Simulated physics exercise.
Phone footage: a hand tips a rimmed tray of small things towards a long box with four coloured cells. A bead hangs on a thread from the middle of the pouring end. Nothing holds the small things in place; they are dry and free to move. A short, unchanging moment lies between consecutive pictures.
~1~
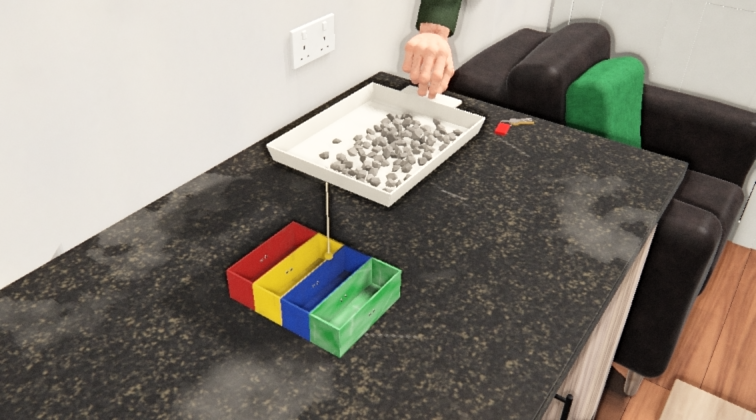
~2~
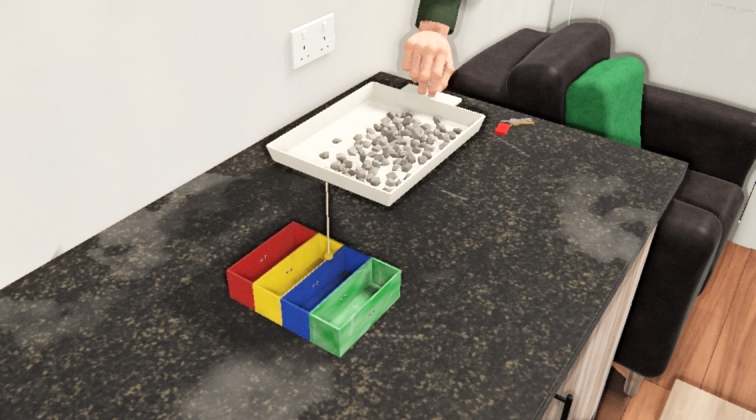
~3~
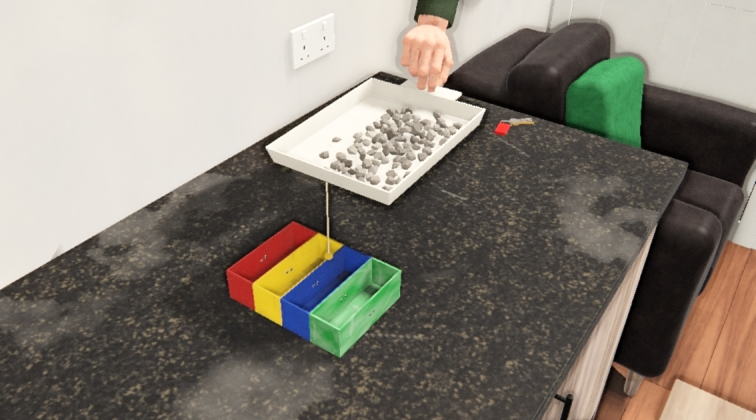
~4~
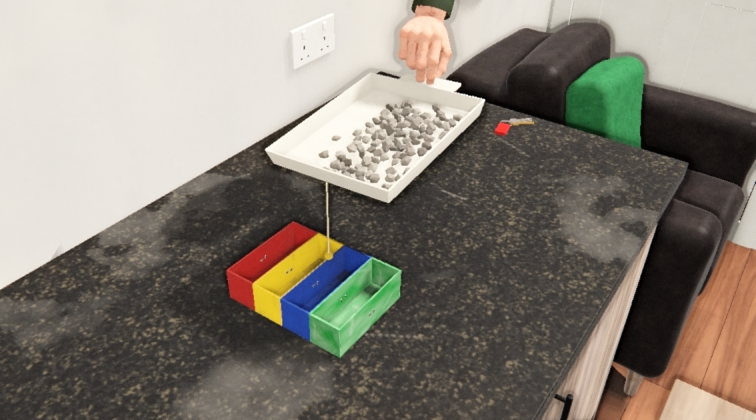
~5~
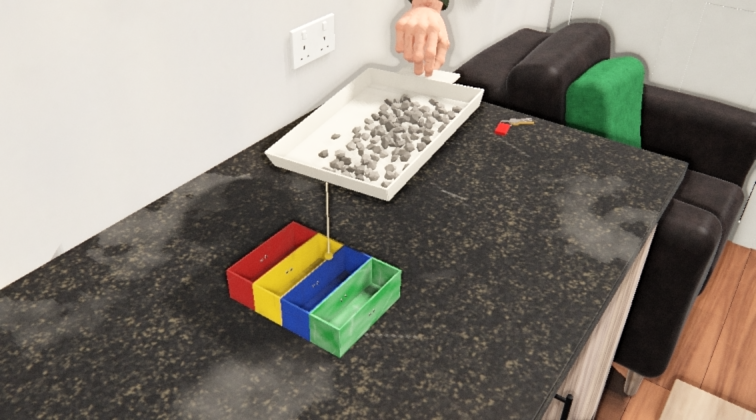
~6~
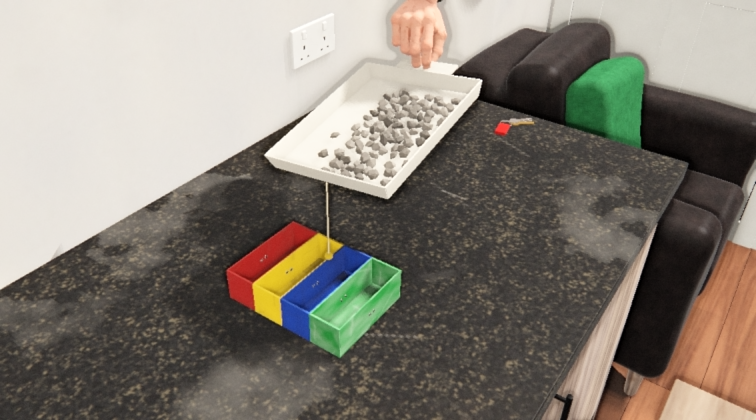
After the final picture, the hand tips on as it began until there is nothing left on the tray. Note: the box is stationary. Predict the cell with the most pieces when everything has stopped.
I would say the red cell.
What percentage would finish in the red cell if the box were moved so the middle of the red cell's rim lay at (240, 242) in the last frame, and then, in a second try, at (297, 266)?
10, then 20 %.
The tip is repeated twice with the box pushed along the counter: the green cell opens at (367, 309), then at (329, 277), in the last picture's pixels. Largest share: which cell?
So it would be red first and the yellow one after that.
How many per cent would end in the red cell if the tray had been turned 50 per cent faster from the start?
That comes to about 70 in every hundred.
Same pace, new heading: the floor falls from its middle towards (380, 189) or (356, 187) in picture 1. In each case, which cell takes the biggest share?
First try: Green. Second try: The cell in green.
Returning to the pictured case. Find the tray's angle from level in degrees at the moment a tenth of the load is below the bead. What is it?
Roughly 80 degrees of turn.
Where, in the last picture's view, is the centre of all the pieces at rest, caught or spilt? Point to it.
Last view, resting centre - approx. (278, 271).
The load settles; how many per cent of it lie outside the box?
Around 20 %.
Soon, tray tipped steeply; nearly all on the tray; a stray few falling or outside the box.
A while on, tray tipped right over; about a third on the tray; about a quarter in the red cell; a small part in the yellow cell; a stray few in the blue cell; about a third falling or outside the box.
Towards the end, tray tipped past a quarter turn; about two thirds in the red cell; about a quarter in the yellow cell; a stray few in the blue cell; a small part falling or outside the box.
Finally, tray tipped past a quarter turn; about two thirds in the red cell; about a quarter in the yellow cell; a stray few in the blue cell; none in the green cell; a small part outside the box.
